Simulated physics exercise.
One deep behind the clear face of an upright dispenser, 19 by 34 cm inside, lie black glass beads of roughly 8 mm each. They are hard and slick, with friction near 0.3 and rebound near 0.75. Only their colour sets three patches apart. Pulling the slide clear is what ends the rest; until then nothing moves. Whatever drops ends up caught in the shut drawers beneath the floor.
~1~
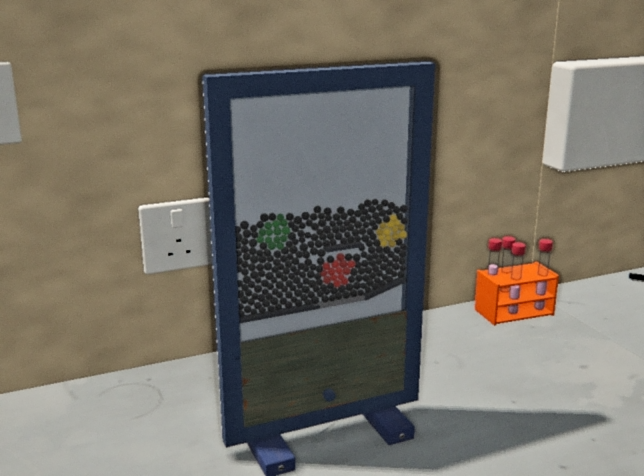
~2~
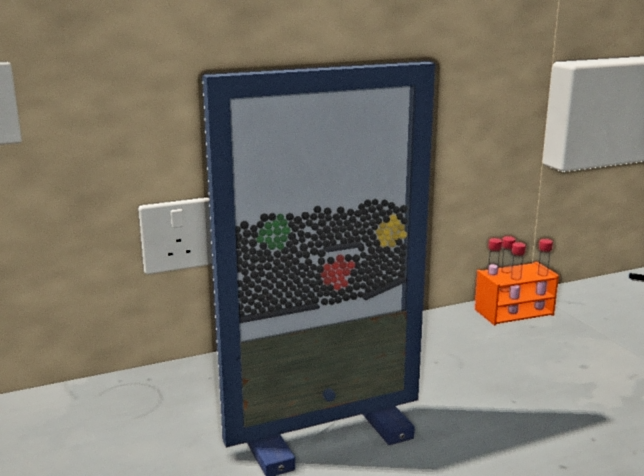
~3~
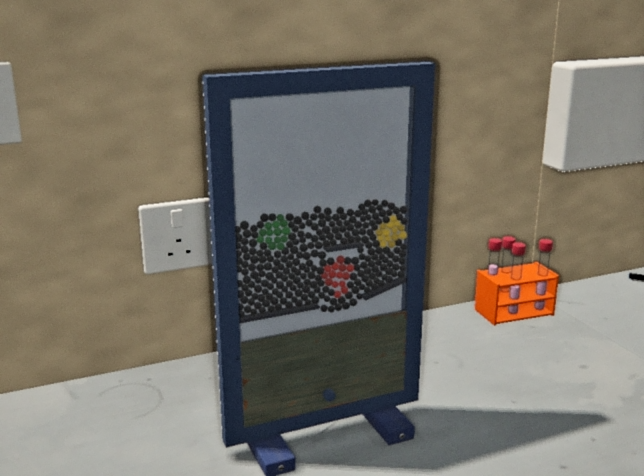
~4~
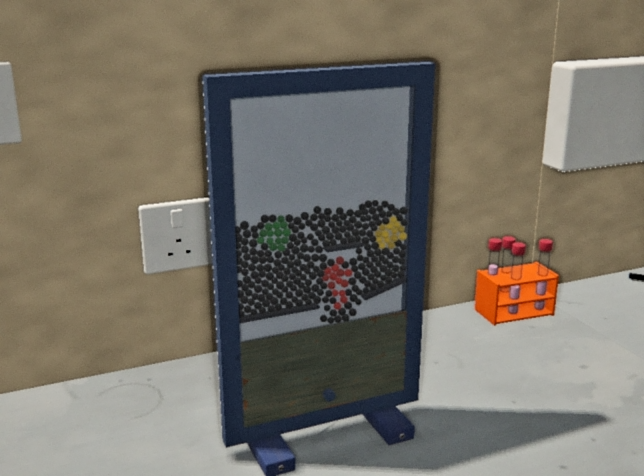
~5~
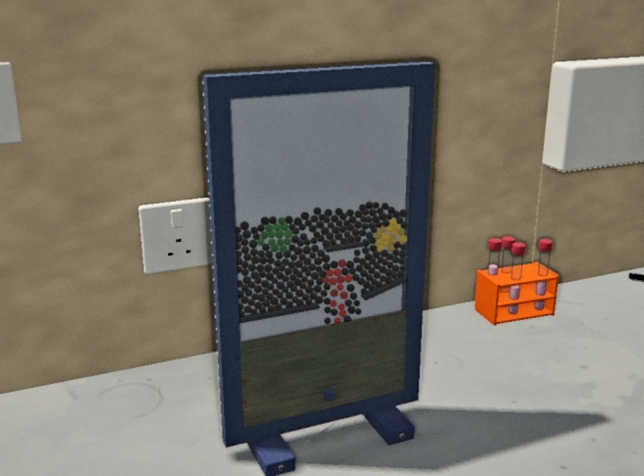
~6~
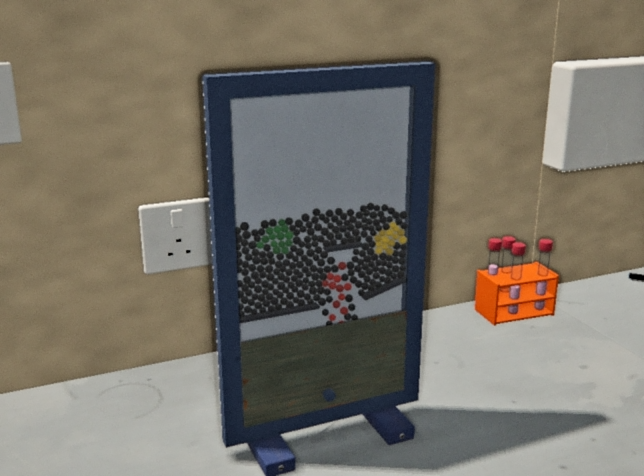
Black beads with green, yellow and red patches sit still behind the clear face of an upright blue-framed dispenser, then some drop through a gap at the bottom centre, the red patch stretching downward and breaking up among them.
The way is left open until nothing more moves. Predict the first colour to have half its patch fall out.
My call: Red.
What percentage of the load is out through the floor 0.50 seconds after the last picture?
My estimate is some 60 per cent.
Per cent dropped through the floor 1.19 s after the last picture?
Roughly 90 per cent.
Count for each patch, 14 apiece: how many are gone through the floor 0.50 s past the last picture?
Count out below - yellow 10, green 4, red 14.
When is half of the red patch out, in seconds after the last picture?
Time: About 0.0 s.
Then, 0.16 s after the last picture, 25 % are out; out of 14, yellow 0, green 0, red 13.
Then, 0.50 s after the last picture, 60 % are out; out of 14, yellow 10, green 5, red 14.
Then, 1.19 s after the last picture, 90 % are out; out of 14, yellow 14, green 14, red 14.
At rest 2.4 s after the last picture, 90 % are out; out of 14, yellow 14, green 14, red 14; half out at yellow 0.44 s, green 0.57 s, red 0.06 s.
